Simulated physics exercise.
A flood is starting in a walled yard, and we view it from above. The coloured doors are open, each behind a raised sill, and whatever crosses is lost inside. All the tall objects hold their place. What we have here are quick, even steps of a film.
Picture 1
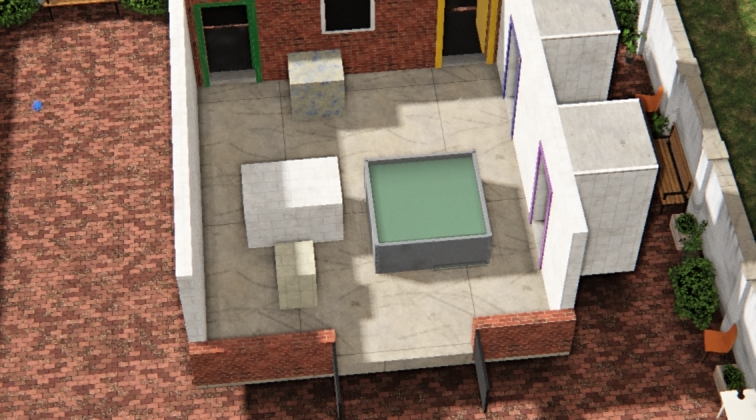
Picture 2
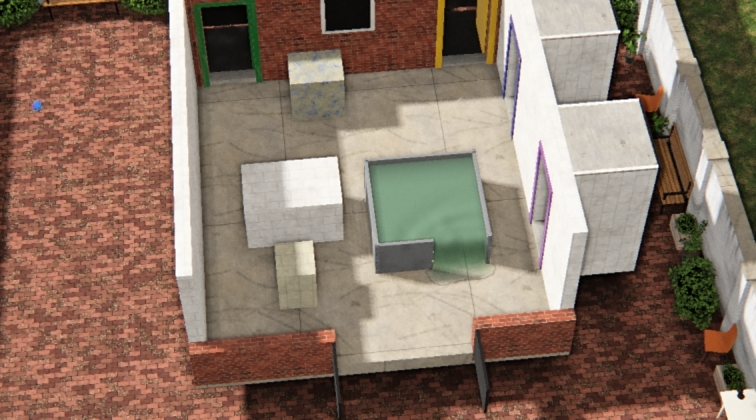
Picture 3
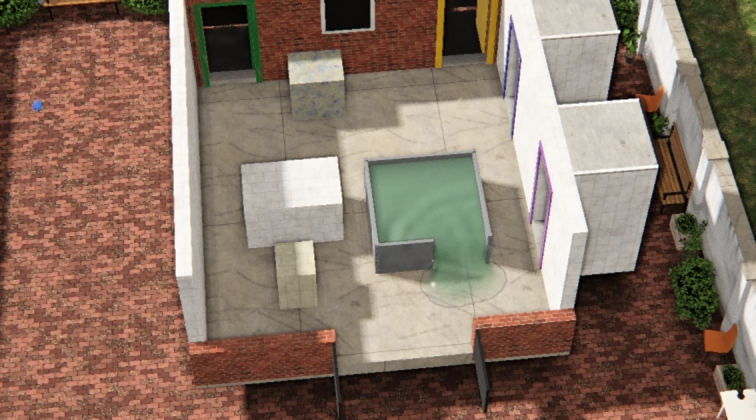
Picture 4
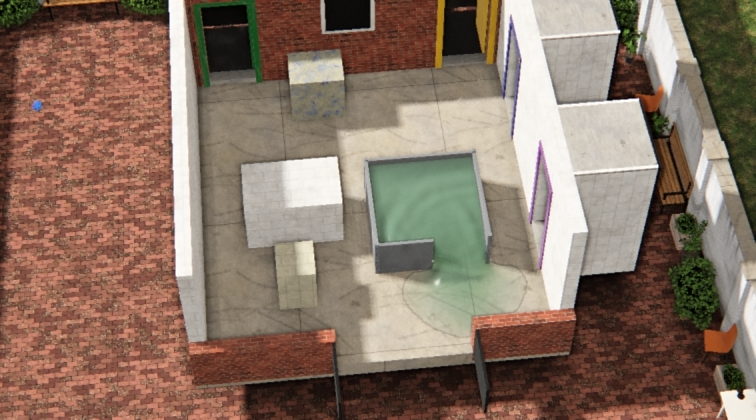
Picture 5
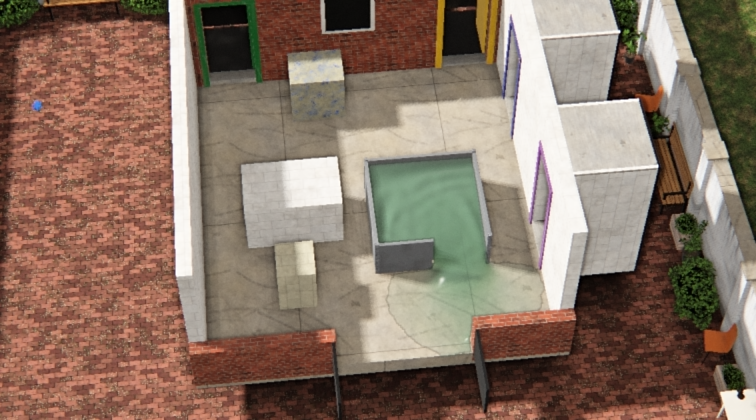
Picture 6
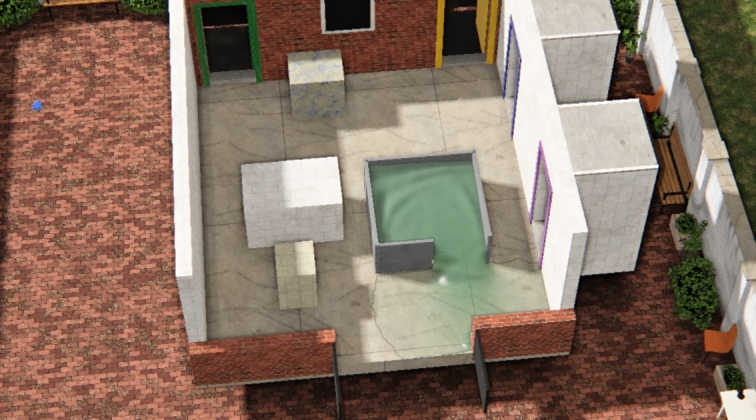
At the start, green water sits still in a square grey tank in a walled yard with pale blocks and open doors. Part of the tank's near wall is then gone, and water pours through the gap, spreading in a thin, widening sheet across the paving toward the low brick walls.
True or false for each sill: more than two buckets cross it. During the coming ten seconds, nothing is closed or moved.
Purple door - false; yellow door - true; green door - false; blue door - false.
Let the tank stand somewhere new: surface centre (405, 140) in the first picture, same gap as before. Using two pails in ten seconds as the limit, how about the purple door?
Purple exceeds the threshold.
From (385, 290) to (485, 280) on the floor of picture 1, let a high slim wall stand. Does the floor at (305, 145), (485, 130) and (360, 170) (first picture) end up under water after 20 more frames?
In order: Untouched, soaked, untouched.
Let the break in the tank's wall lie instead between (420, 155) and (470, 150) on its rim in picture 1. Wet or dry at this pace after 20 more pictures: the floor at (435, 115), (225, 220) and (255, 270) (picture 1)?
Submerged, unwetted, unwetted.
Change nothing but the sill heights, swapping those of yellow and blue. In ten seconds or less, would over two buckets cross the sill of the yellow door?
My answer is that the yellow door overshoots.
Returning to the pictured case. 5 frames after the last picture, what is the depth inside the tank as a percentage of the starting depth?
68 percent or so.
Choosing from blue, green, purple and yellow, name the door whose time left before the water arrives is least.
My pick for first is the one in purple.
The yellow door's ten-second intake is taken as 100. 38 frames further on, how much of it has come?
My figure is 60 in a hundred.
A moment on, water covers 15 % of the floor; the purple door not reached, the yellow door not reached, the green door not reached, the blue door not reached.
Next, water covers 15 % of the floor; the purple door wet at the sill, nothing in, the yellow door not reached, the green door not reached, the blue door not reached.
Then, water covers 30 % of the floor; the purple door under two buckets in, the yellow door not reached, the green door not reached, the blue door wet at the sill, nothing in.
Later, water covers 45 % of the floor; the purple door under two buckets in, the yellow door far over two buckets in, the green door not reached, the blue door wet at the sill, nothing in.
In the end, water covers 75 % of the floor; the purple door under two buckets in, the yellow door far over two buckets in, the green door wet at the sill, nothing in, the blue door wet at the sill, nothing in.
